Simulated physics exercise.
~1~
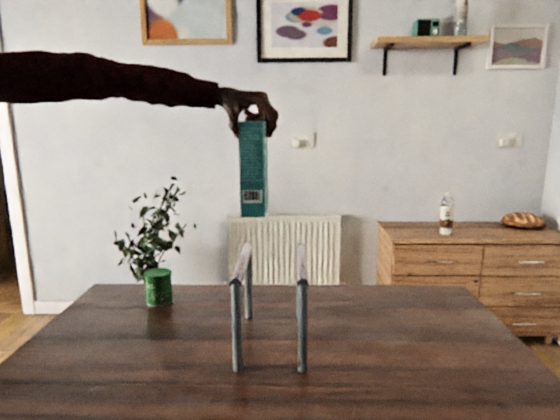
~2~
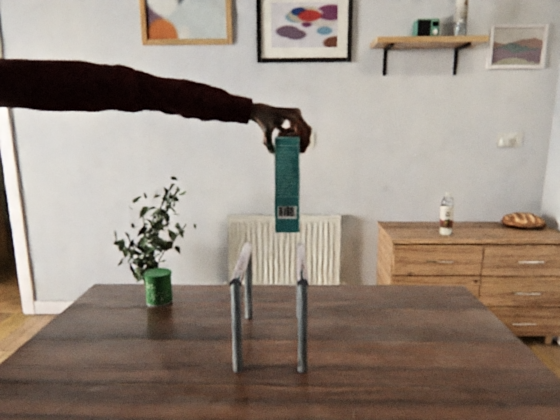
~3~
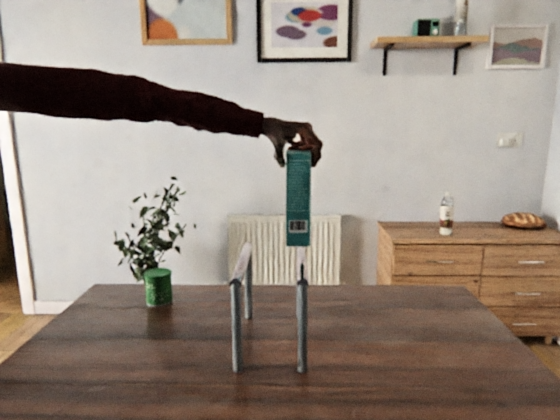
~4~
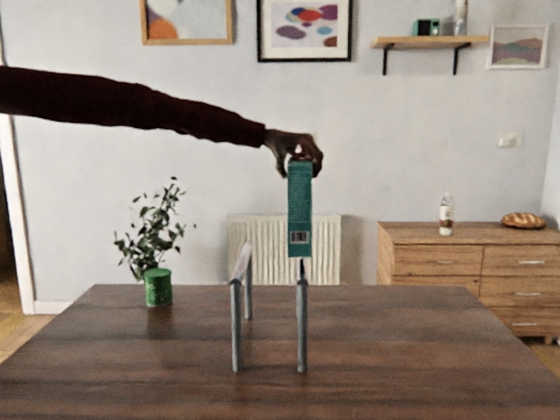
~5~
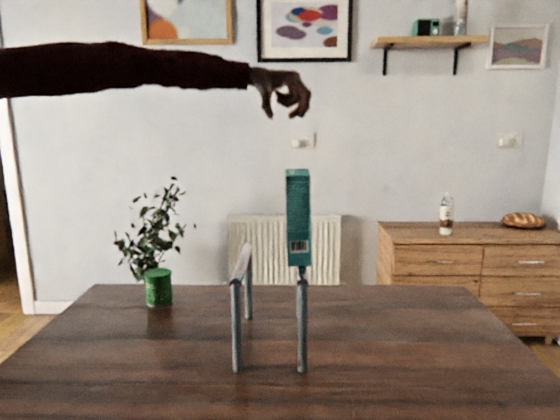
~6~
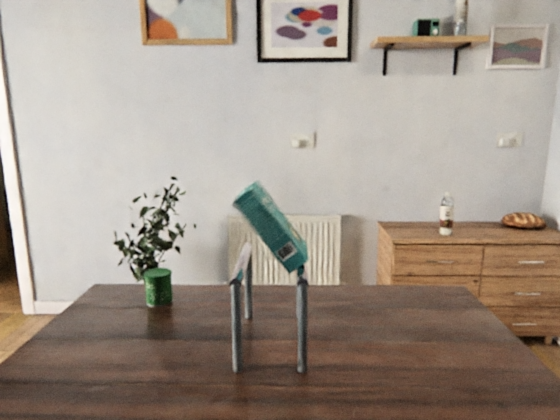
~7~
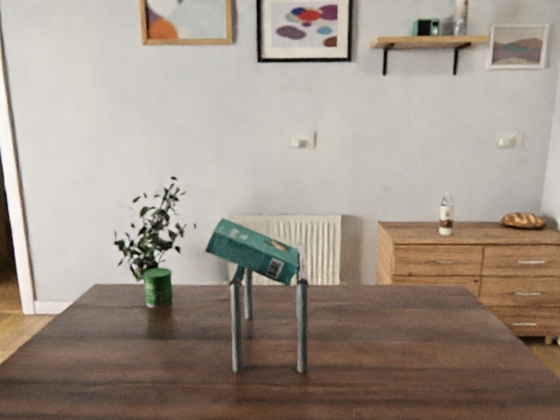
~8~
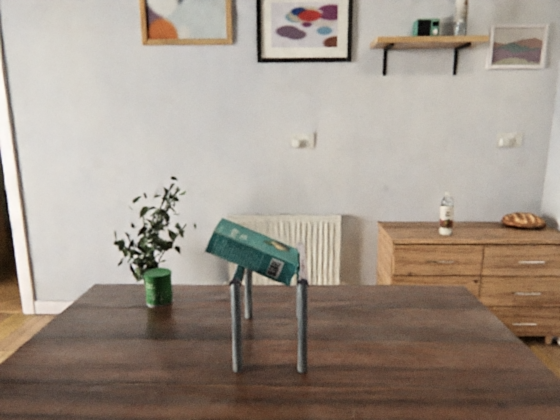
Turquoise packet lowered upright by a hand onto the right ledge, released, then toppling left and lodging slanted across both ledges.
